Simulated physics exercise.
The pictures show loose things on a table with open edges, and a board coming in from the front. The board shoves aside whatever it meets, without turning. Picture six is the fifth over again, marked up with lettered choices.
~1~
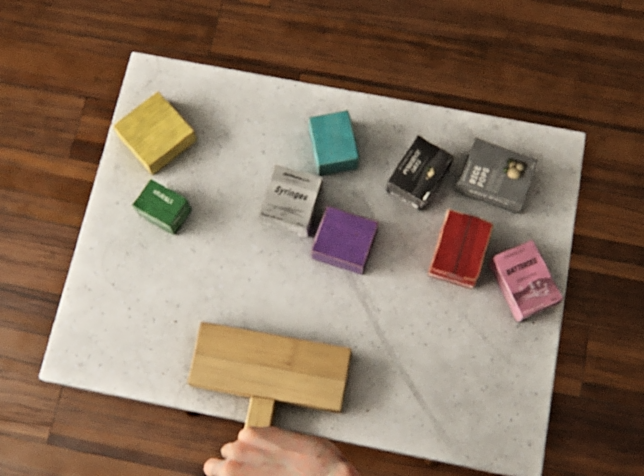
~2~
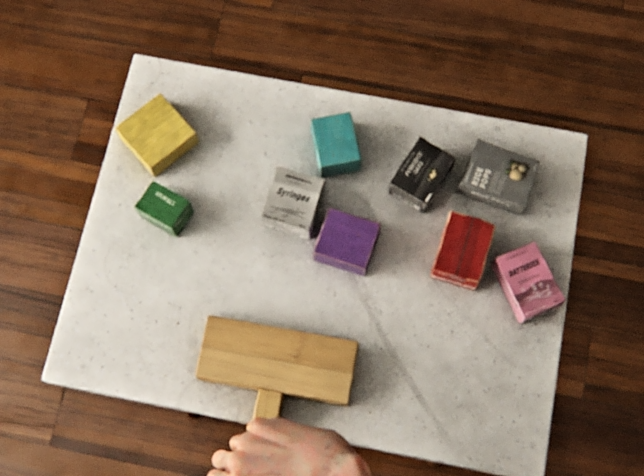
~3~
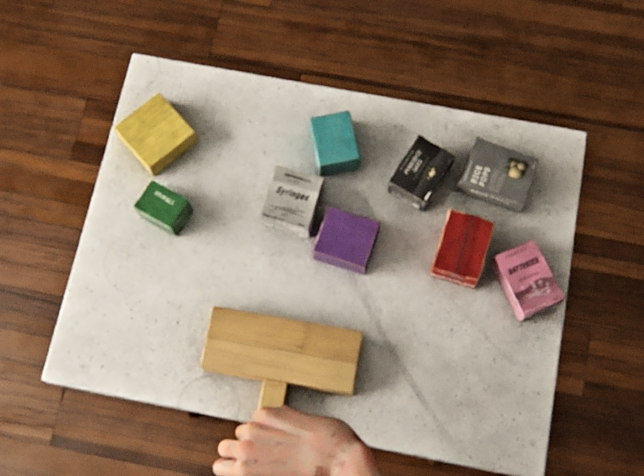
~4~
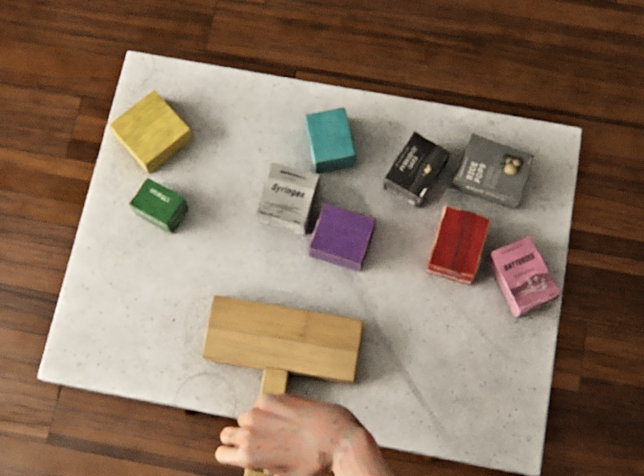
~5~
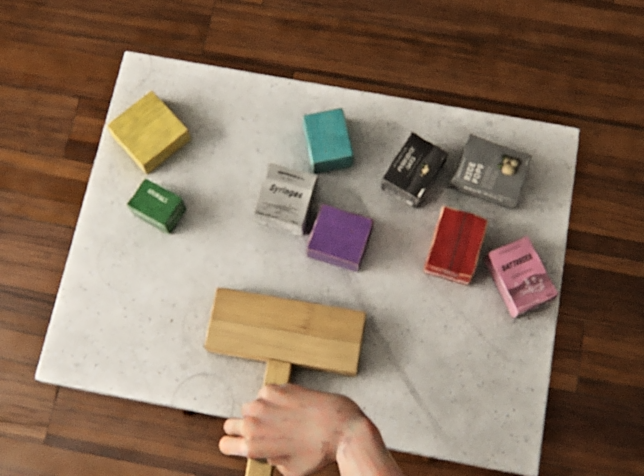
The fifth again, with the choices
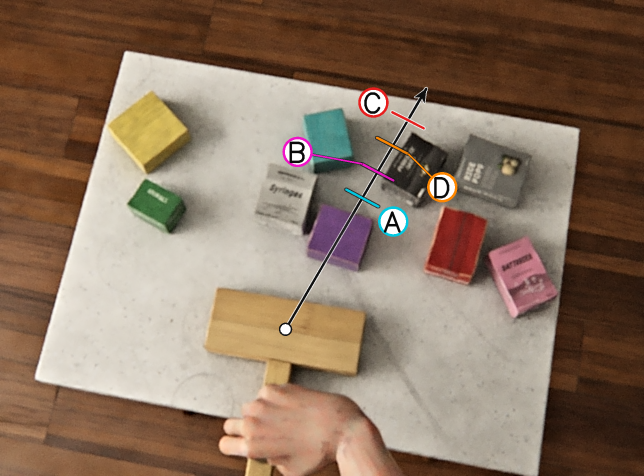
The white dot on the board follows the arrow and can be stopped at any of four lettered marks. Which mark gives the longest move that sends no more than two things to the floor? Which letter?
It should halt at D.
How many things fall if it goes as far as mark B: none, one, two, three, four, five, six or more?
One.
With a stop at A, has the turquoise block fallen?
No.
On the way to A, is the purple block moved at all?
Yes.
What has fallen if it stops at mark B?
The turquoise block.
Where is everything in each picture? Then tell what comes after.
In the first picture, pink box (525, 281); purple block (345, 240); board (270, 366).
In the second picture, board (277, 359); grey packet (498, 177).
In the third picture, board (282, 349); turquoise block (335, 143).
In the fourth picture, board (282, 338); red box (457, 246).
In the fifth picture, board (286, 329); pink box (520, 277); purple block (340, 238); green packet (157, 206).
On the marked copy, A at (362, 198); B at (377, 172); C at (408, 120); D at (393, 146); the arrow from (286, 329) to (426, 89); the white dot at (286, 329).
Following D. Soon after the start, board (327, 263); purple block (348, 213); pink box (520, 278).
Later, board (365, 197); turquoise block (347, 91); black packet (421, 151).
In the end, board (392, 151); turquoise block over the edge; purple block (378, 98); one fallen.
As for the rest, A is within the limit but short; B is within the limit but short; C drops three.
